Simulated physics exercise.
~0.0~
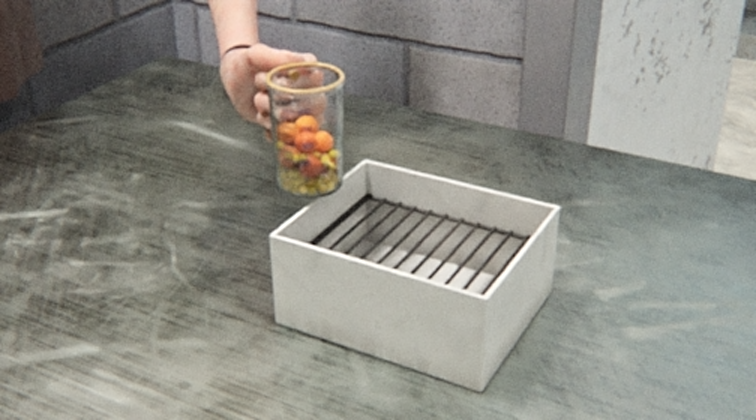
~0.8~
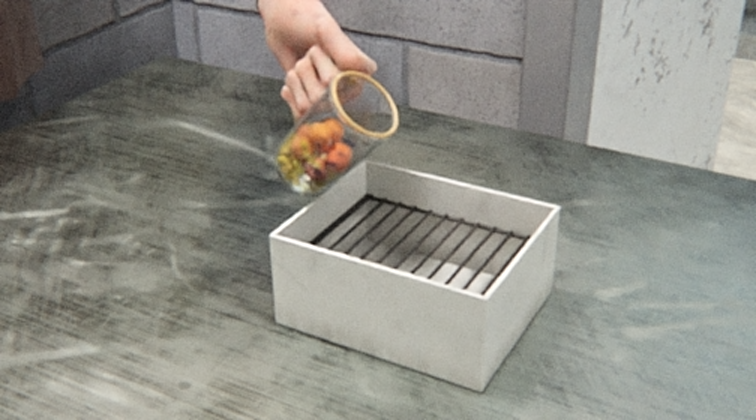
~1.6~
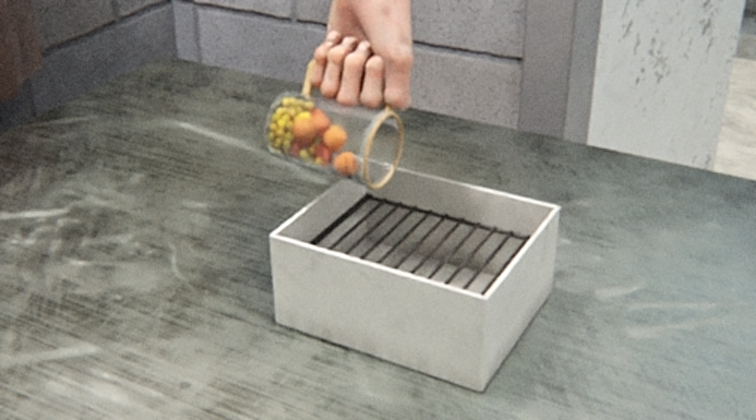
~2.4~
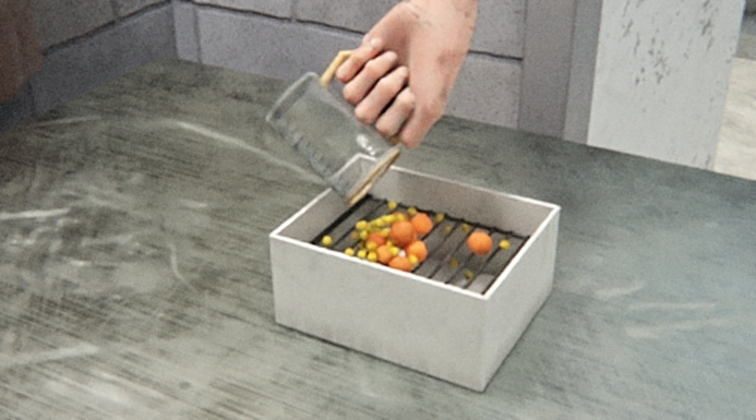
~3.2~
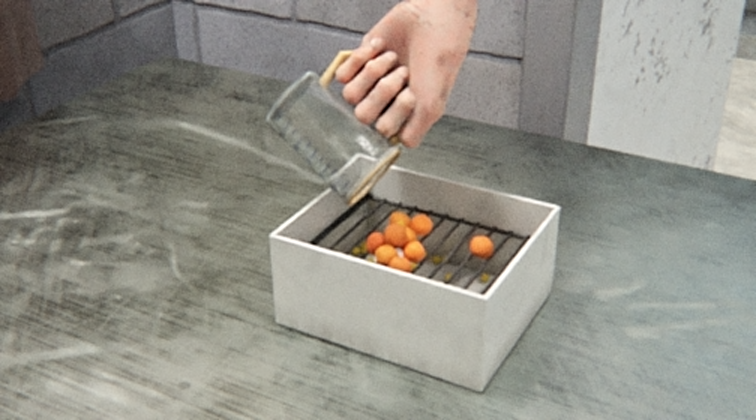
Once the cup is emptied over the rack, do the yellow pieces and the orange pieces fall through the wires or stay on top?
The yellow pieces fall through, with only a few left on the wires. The orange pieces all stay on top of the rack.
